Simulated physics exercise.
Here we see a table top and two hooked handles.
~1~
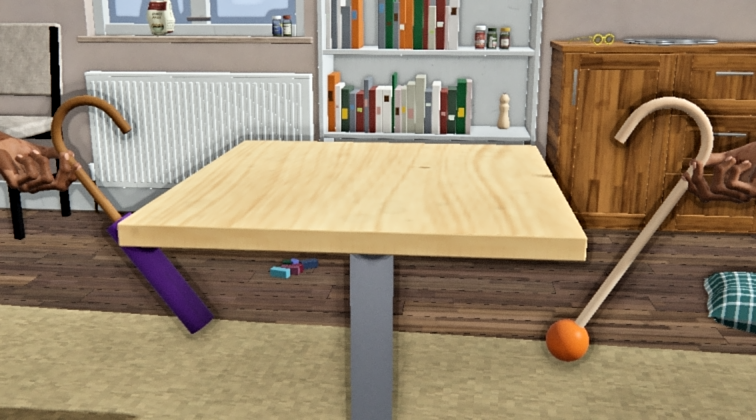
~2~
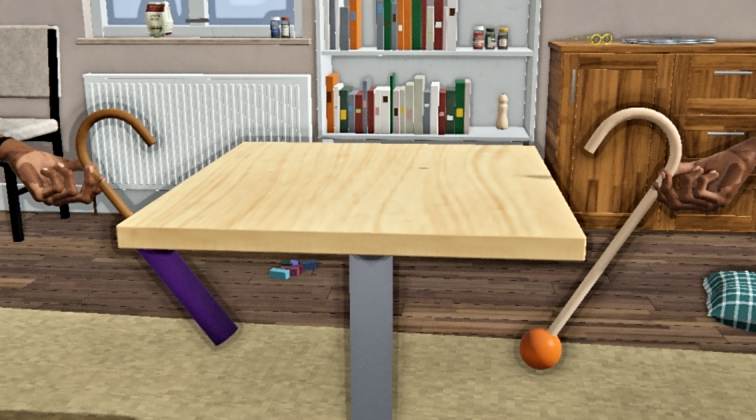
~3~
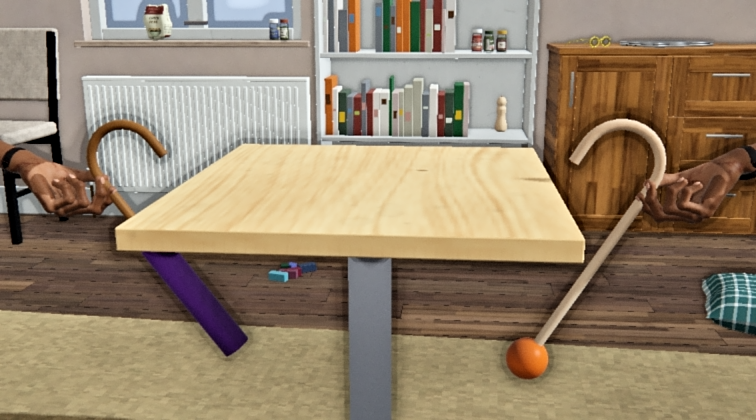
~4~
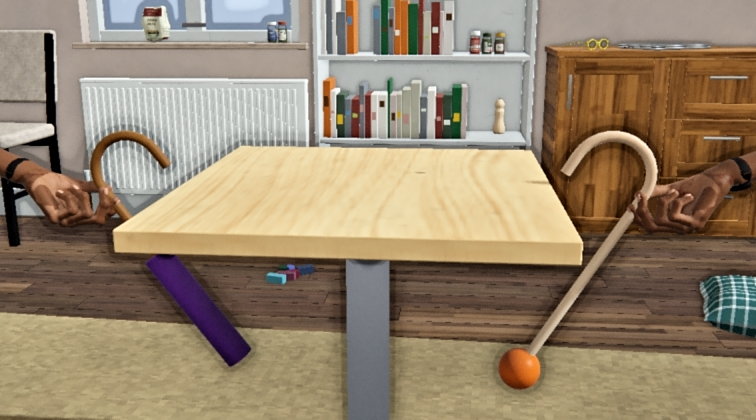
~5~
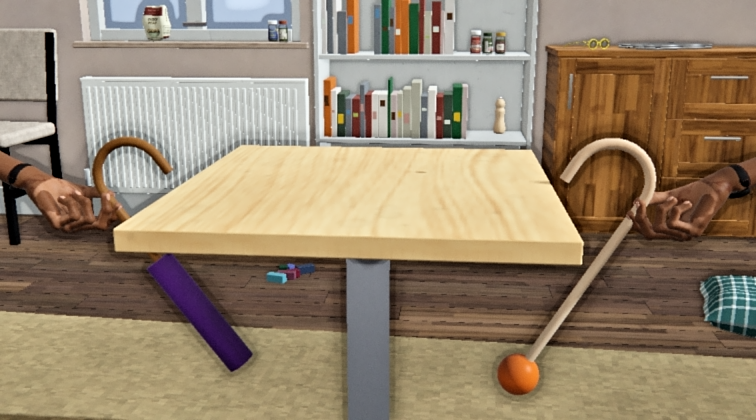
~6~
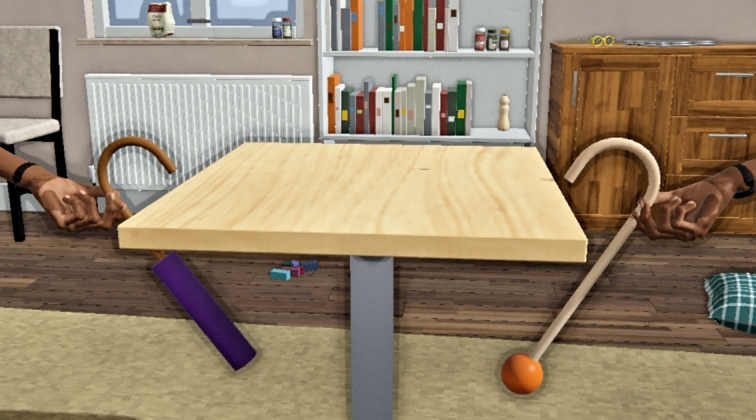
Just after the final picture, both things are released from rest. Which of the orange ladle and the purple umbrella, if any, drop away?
As I see it, the orange ladle falls; the purple umbrella falls.
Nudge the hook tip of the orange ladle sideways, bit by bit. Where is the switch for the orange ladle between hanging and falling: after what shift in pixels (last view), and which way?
Direction left, distance some 16 pixels.
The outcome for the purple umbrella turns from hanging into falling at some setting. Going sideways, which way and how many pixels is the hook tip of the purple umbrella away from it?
24 pixels right, roughly.
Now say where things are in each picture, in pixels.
In the first frame, still on the way; orange ladle (611, 231); purple umbrella (146, 212); table (372, 185).
In the second frame, still on the way; purple umbrella (171, 225); table (371, 186).
In the third frame, still on the way; orange ladle (568, 250); table (369, 189).
In the fourth frame, still on the way; purple umbrella (184, 246); table (367, 191).
In the fifth frame, still on the way; orange ladle (559, 268); table (368, 190).
In the sixth frame, in place, still held; orange ladle (563, 267); purple umbrella (191, 251); table (372, 187).
Then, 0.40 s on from there, orange ladle at the bottom; purple umbrella at the bottom.
Then, 0.68 s on from there, orange ladle at the bottom; purple umbrella on its way down.
Then, 1.84 s on from there, orange ladle at the bottom; purple umbrella at the bottom.
In the end, the orange ladle slips off; the purple umbrella slips off.
